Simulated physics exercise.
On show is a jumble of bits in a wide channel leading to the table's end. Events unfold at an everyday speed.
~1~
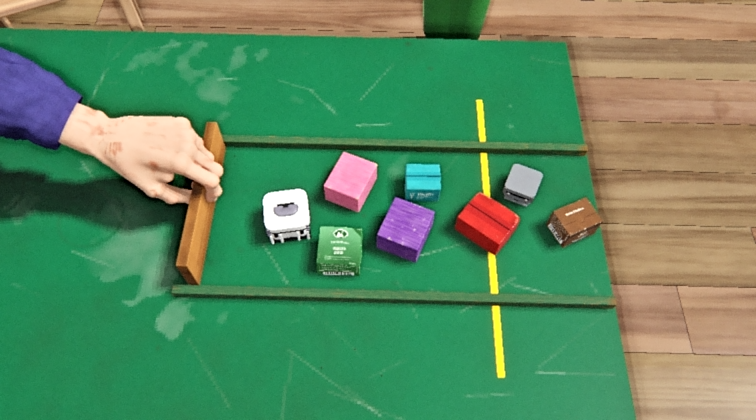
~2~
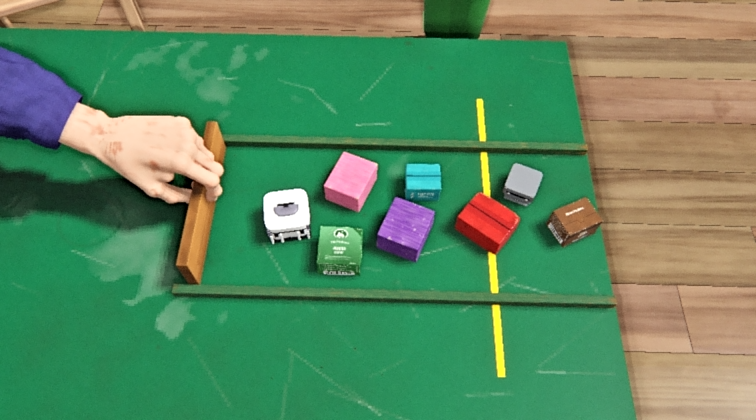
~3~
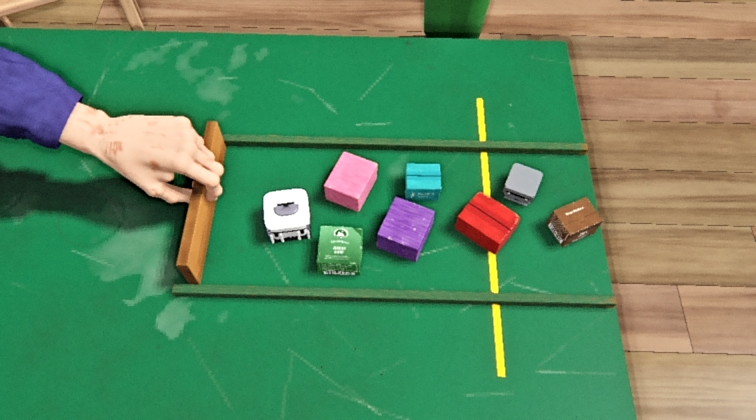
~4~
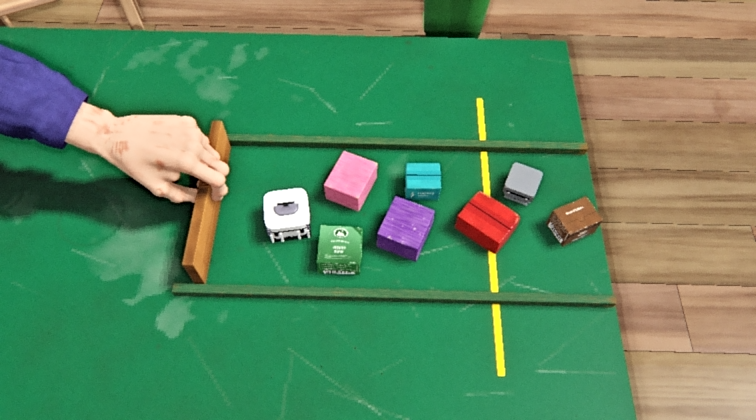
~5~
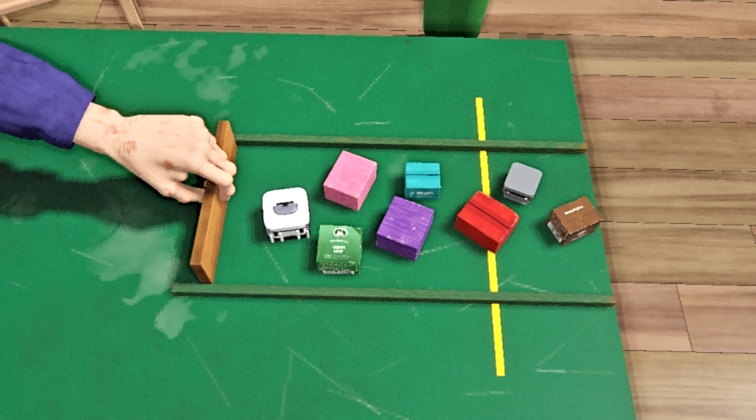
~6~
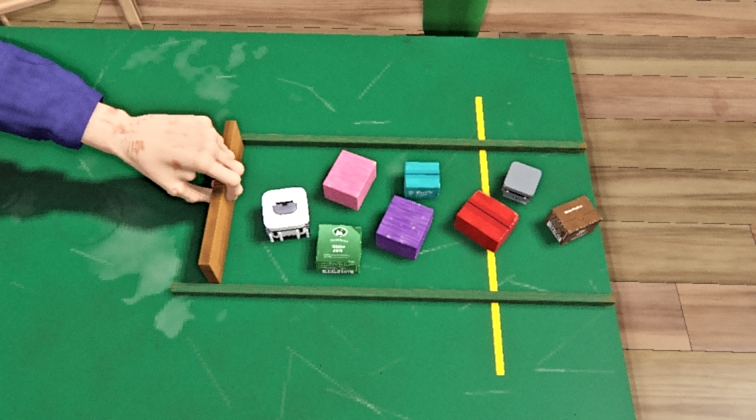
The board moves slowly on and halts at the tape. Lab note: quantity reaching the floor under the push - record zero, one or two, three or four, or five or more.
A pair at most tumble, not none.
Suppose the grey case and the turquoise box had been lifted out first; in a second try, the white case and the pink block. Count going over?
Tally of falls: 1 for the first try, 0 for the second.
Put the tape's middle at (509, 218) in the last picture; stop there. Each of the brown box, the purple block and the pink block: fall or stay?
Result - the brown box is gone, the purple block is safe, the pink block is safe.
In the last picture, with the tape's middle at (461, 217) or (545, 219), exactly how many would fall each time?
Counts: 1, 4.
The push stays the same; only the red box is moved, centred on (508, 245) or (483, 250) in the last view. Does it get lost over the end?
At the first place it rests in place, and at the second it rests in place.
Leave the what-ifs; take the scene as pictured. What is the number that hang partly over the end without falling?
The answer comes to 1.
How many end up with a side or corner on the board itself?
The count in contact is 3.
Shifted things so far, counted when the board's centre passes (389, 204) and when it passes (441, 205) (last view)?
The count is 6 at the first point and 8 at the second.
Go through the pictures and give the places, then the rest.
In the first frame, brown box (574, 223); grey case (522, 186); red box (487, 223); board (203, 201); tape (489, 220).
In the second frame, grey case (522, 186); turquoise box (423, 182).
In the third frame, red box (487, 223); board (203, 200).
In the fourth frame, brown box (574, 221); white case (288, 215).
In the fifth frame, grey case (521, 184); purple block (405, 228).
In the sixth frame, brown box (573, 220); grey case (521, 184); red box (486, 221); board (223, 199); tape (488, 218).
Soon after, none off yet; brown box at rest near (573, 220); grey case at rest near (521, 184); red box at rest near (486, 221).
Then, none off yet; brown box moving near (581, 220); grey case at rest near (521, 184); red box moved about its own width near (527, 221).
At rest, the number that fall off is one or two; fallen, brown box.
